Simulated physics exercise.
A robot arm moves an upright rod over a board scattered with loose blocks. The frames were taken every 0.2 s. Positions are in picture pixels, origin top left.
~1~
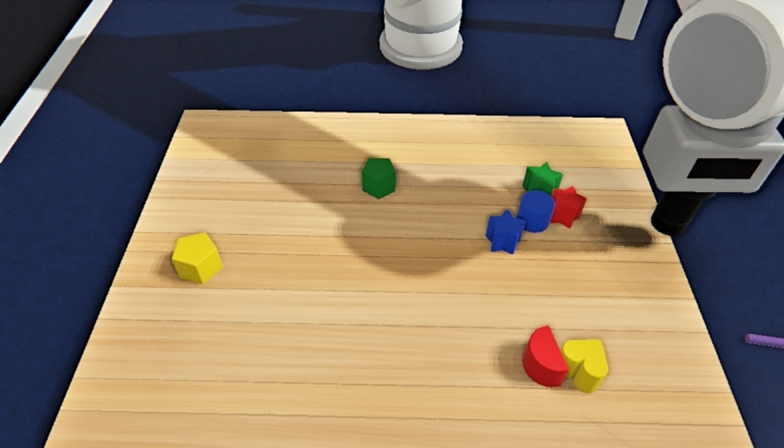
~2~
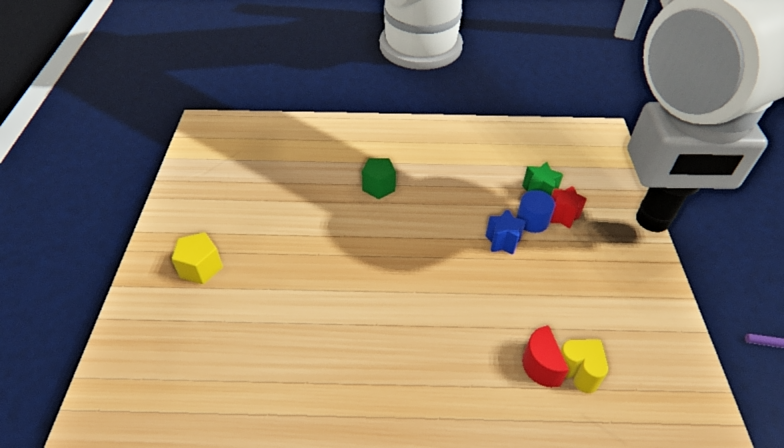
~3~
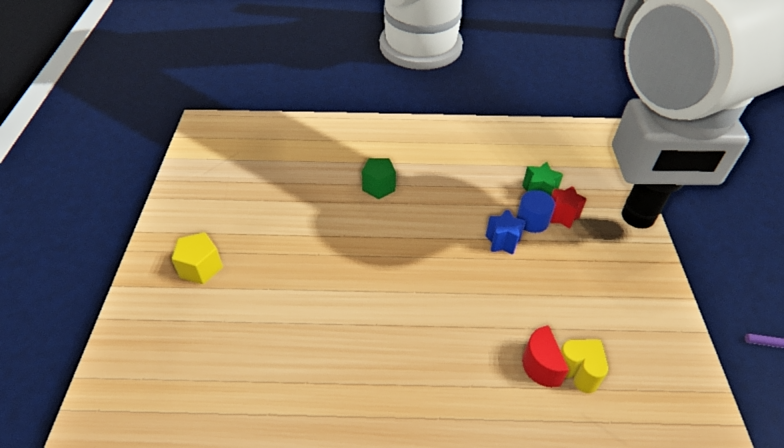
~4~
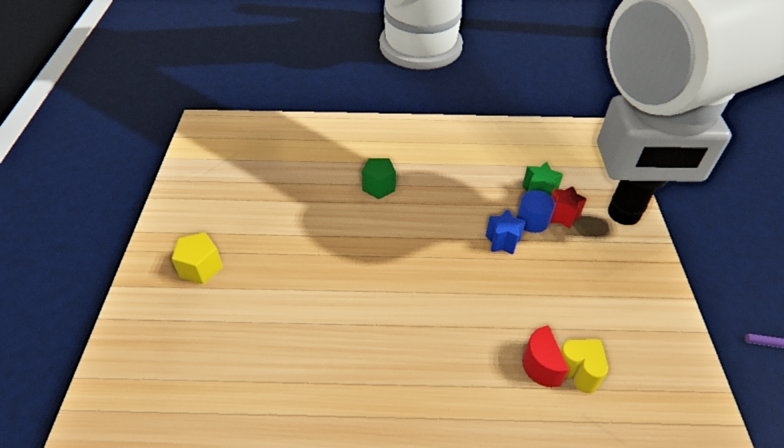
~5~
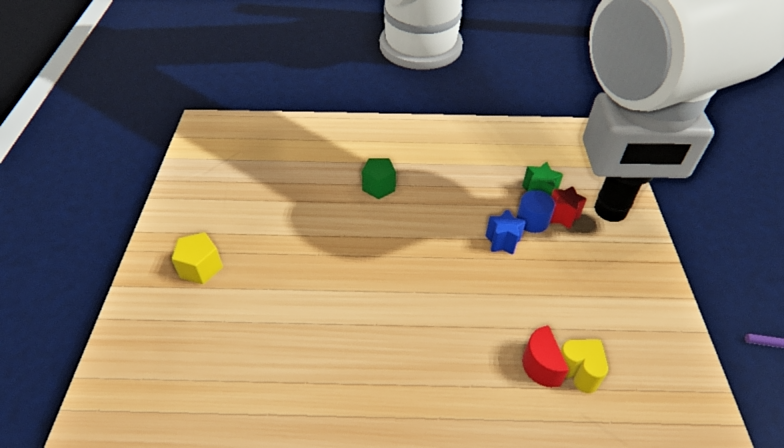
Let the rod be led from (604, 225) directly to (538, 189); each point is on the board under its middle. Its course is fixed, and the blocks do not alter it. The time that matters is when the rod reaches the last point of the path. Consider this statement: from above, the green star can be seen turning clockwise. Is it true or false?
This is true.
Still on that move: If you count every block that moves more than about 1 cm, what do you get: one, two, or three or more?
I foresee three or more blocks being moved.
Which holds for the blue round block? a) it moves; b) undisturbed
The answer is a.
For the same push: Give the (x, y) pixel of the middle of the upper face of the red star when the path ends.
In the picture, it is at (528, 183).
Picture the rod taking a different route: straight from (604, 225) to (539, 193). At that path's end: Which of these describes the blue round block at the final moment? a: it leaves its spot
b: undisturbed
The answer is a.
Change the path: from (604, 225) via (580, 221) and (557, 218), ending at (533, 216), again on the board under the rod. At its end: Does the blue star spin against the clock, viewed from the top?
It seems so.
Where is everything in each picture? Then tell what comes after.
Rod tip at (667, 225); block tops, blue star at (508, 222); blue round block at (538, 201); green star at (545, 173); red star at (570, 197), in the first picture.
Rod at (652, 221); blocks unchanged, in the second picture.
Rod at (638, 218); blocks unchanged, in the third picture.
Rod at (624, 214); blocks unchanged, in the fourth picture.
Rod at (610, 211); blue star at (508, 222); blue round block at (538, 201); green star at (545, 173); red star at (570, 197), in the fifth picture.
The first path, step by step. Halfway along, rod at (574, 193); blue round block at (530, 202); green star at (533, 170), turned 30° clockwise; red star at (549, 188), turned 45° anticlockwise.
At the end, rod at (542, 175); blue star in place; blue round block at (525, 204); green star at (513, 161), turned 60° clockwise; red star at (528, 183), turned 85° anticlockwise.
